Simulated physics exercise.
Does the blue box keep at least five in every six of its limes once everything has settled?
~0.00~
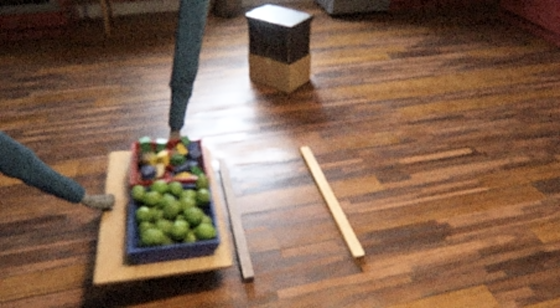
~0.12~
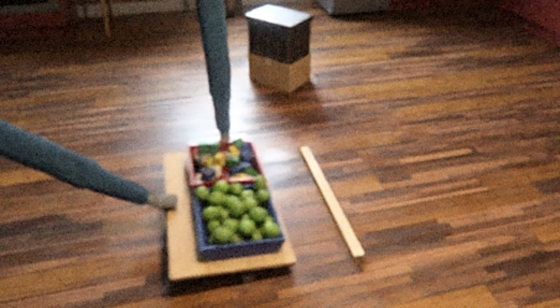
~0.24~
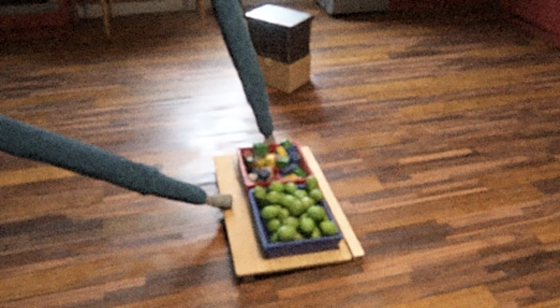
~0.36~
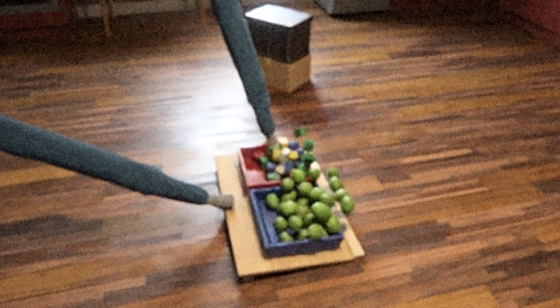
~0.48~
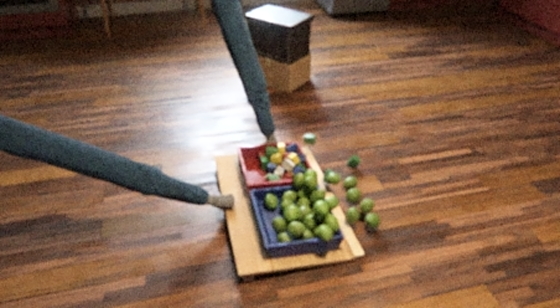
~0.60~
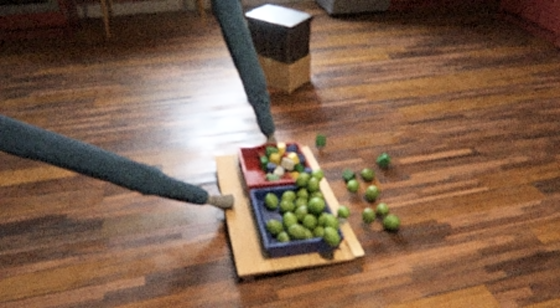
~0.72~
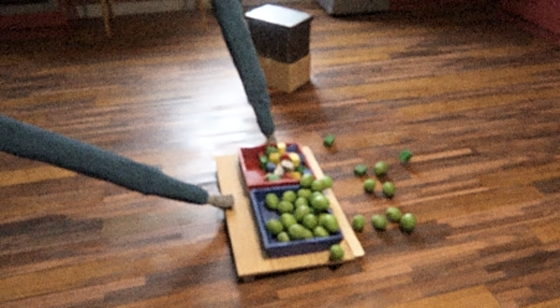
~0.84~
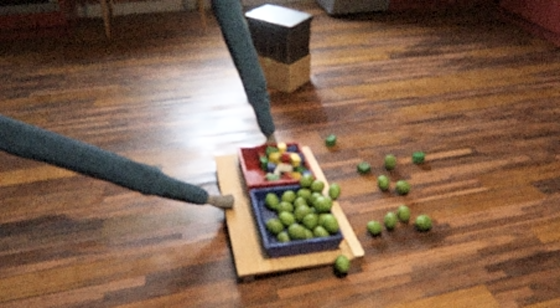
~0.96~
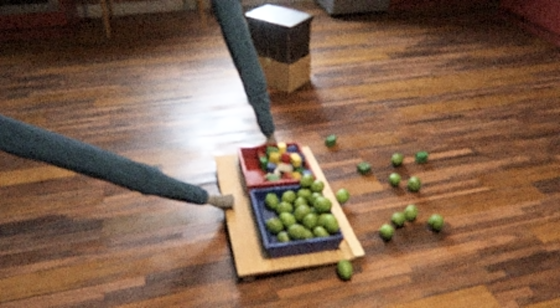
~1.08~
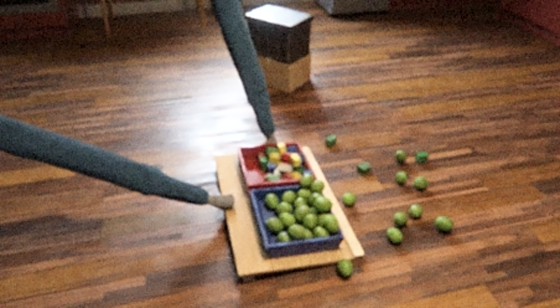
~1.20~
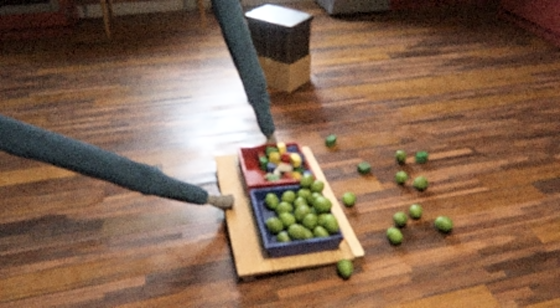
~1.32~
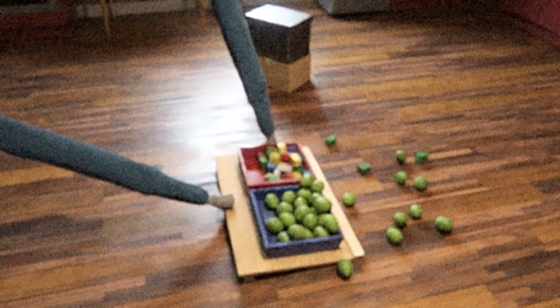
No, more than one in six of its limes leave the box. Several end up scattered on the floor to the right, though many stay inside.
